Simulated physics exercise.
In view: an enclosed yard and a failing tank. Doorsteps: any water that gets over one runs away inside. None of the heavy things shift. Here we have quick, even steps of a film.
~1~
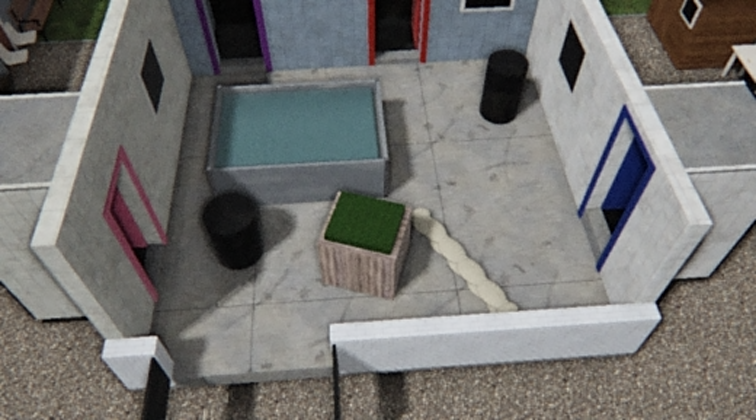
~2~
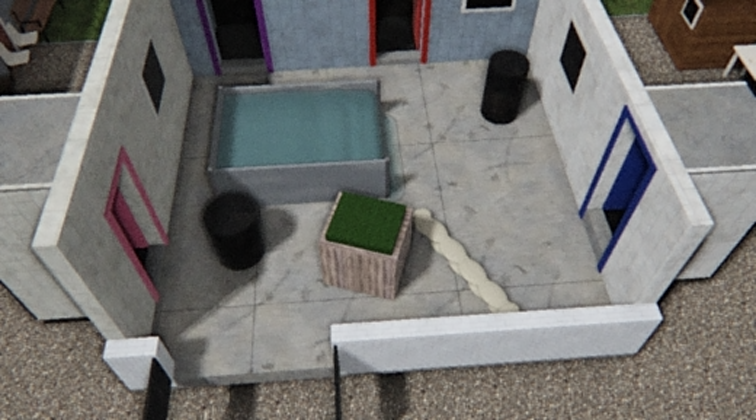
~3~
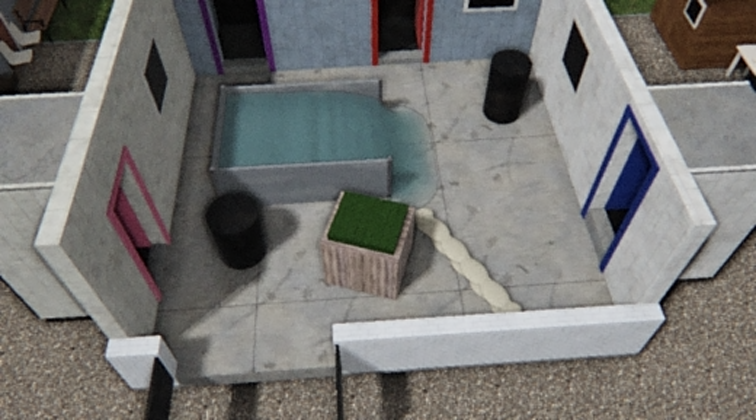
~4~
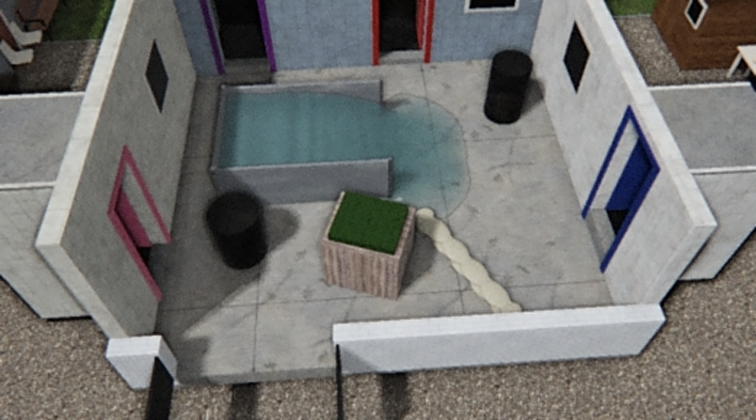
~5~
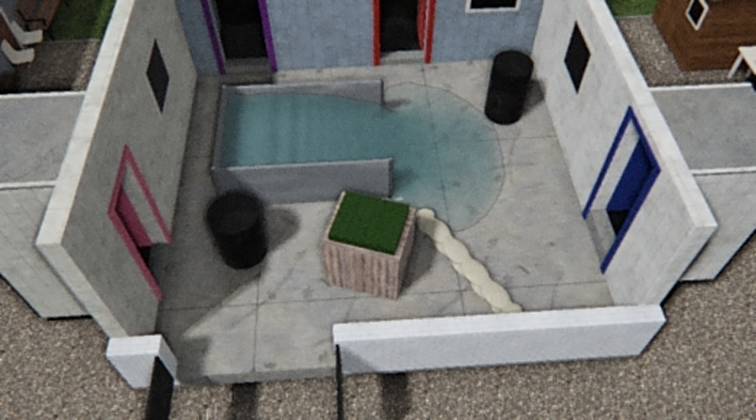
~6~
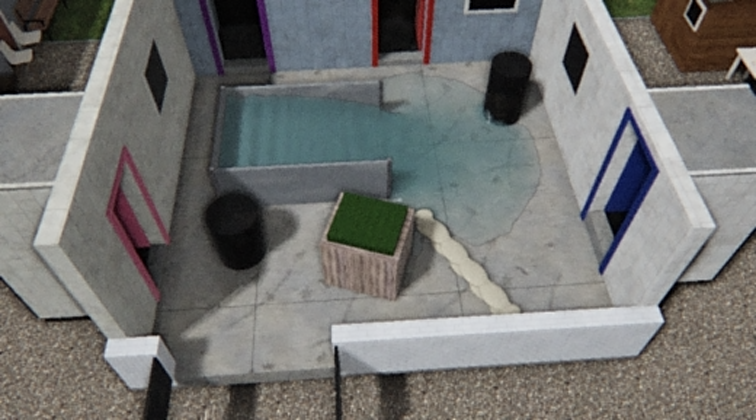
Water sits still in a grey rectangular tank inside a walled yard, then begins spilling from the tank's right end. It spreads over the concrete floor in a widening, rounded sheet, passing behind the grass-topped planter and reaching the black barrel near the back right.
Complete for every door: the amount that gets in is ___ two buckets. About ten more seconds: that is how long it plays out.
Blue door: At most; pink door: More than; red door: At most; purple door: At most.
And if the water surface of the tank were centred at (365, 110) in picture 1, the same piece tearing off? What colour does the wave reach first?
The one in blue.
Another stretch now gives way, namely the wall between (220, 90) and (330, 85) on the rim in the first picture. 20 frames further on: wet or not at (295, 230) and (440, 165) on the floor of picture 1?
Still dry, Soaked.
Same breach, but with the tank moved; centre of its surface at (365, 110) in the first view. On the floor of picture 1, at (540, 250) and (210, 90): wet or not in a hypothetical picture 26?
The first spot is inundated, the second left dry.
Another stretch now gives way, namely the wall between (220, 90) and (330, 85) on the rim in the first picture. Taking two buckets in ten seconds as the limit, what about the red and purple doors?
The red door remains below and the purple door exceeds the limit.
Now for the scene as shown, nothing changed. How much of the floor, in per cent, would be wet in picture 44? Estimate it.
That should be about 90 %.
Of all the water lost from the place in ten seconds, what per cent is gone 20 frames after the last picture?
Close to 0 per cent.
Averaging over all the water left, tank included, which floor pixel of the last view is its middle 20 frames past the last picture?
Near (448, 171) in the last view.
A moment on, water covers 40 % of the floor; the blue door wet at the sill, nothing in, the pink door not reached, the red door wet at the sill, nothing in, the purple door not reached.
Next, water covers 45 % of the floor; the blue door wet at the sill, nothing in, the pink door not reached, the red door wet at the sill, nothing in, the purple door not reached.
Then, water covers 55 % of the floor; the blue door under two buckets in, the pink door not reached, the red door wet at the sill, nothing in, the purple door not reached.
Later, water covers 90 % of the floor; the blue door under two buckets in, the pink door under two buckets in, the red door under two buckets in, the purple door wet at the sill, nothing in.
In the end, water covers 95 % of the floor; the blue door under two buckets in, the pink door over two buckets in, the red door under two buckets in, the purple door under two buckets in.
